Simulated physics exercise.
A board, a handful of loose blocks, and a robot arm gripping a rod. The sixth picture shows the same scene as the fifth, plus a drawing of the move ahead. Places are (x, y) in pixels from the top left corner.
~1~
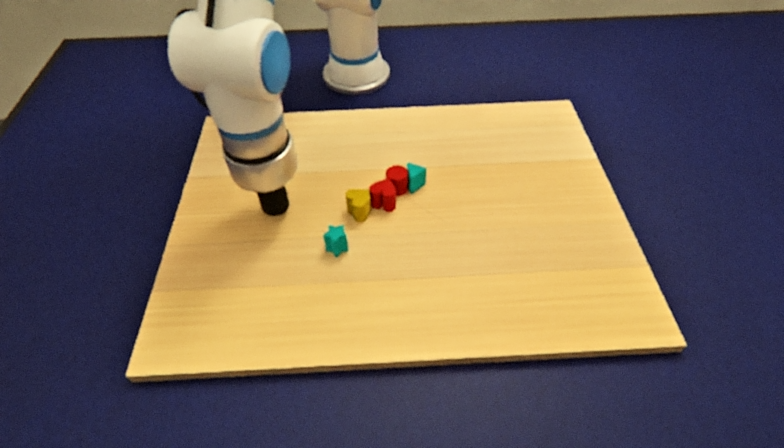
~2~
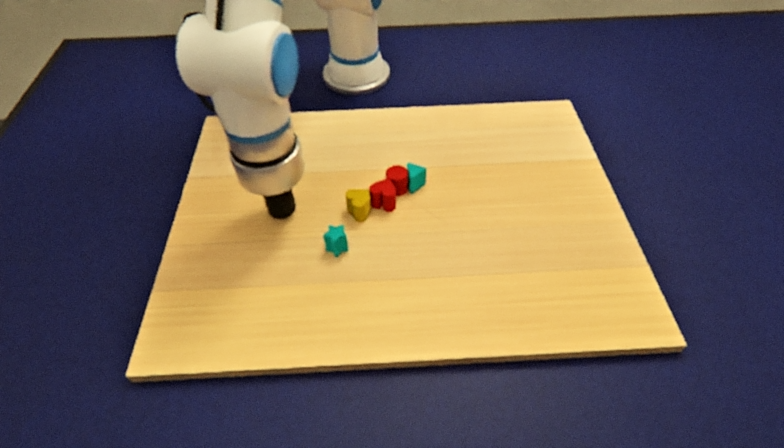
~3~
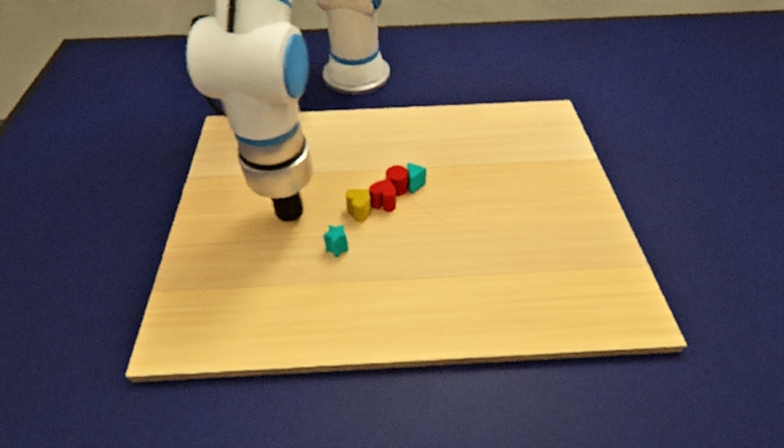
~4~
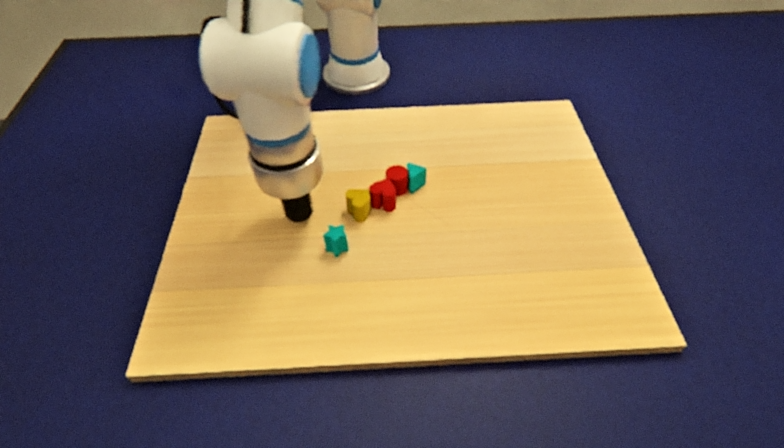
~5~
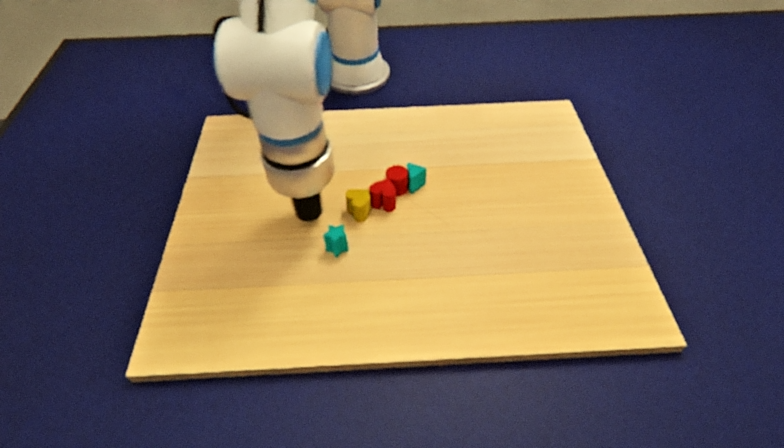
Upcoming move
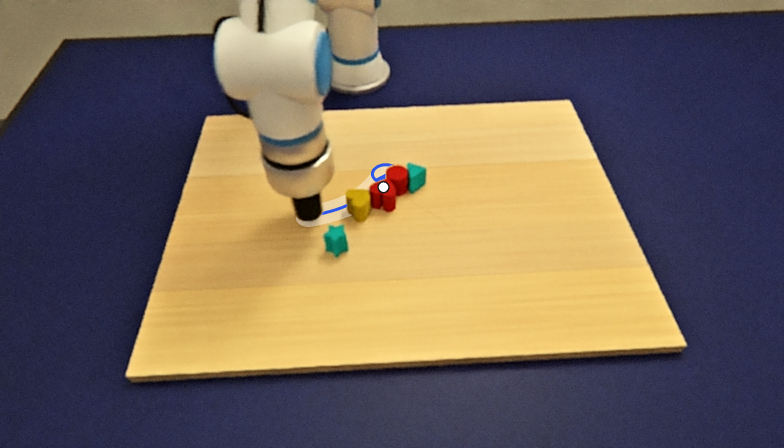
A robot arm holding a short black rod moved slowly a little to the right over a wooden board, while the yellow, red and turquoise blocks near it stayed where they were.
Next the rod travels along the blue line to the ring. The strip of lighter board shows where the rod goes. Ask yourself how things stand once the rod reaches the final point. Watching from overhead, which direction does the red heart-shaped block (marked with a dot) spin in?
The red heart-shaped block rotates counterclockwise.
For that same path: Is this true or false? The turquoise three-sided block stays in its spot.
That claim is false.
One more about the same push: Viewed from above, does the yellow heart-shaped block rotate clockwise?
Final answer: Yes.
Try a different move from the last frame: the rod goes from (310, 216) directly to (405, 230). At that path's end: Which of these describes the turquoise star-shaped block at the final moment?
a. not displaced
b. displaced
Letter a.
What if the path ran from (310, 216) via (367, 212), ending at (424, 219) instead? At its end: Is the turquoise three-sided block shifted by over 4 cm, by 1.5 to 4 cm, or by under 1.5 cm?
It gets moved under 1.5 cm.
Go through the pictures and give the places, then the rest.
The first picture shows tip of the rod (276, 206), middles of tops, yellow heart-shaped block (358, 196), red heart-shaped block (383, 187), red cylinder (397, 172), turquoise three-sided block (415, 169).
The second picture shows rod (282, 209), nothing pushed.
The third picture shows rod (290, 212), nothing pushed.
The fourth picture shows rod (299, 212), nothing pushed.
The fifth picture shows rod (309, 212), yellow heart-shaped block (358, 196), red heart-shaped block (383, 187), red cylinder (397, 172), turquoise three-sided block (415, 169).
The line goes from (310, 216) via (342, 208) and (368, 193), ending at (385, 174); the dot is on the red heart-shaped block.
What follows on the original path. One third of the way, rod (341, 203); yellow heart-shaped block (364, 197), turned 25° clockwise; red heart-shaped block (387, 187), turned 15° anticlockwise.
Two thirds of the way, rod (368, 188); yellow heart-shaped block (371, 197), turned 85° clockwise; red heart-shaped block (393, 187), turned 40° anticlockwise.
At the end, rod (385, 169); yellow heart-shaped block (371, 197), turned 85° clockwise; red heart-shaped block (393, 187), turned 40° anticlockwise; red cylinder (405, 167); turquoise three-sided block (423, 169).
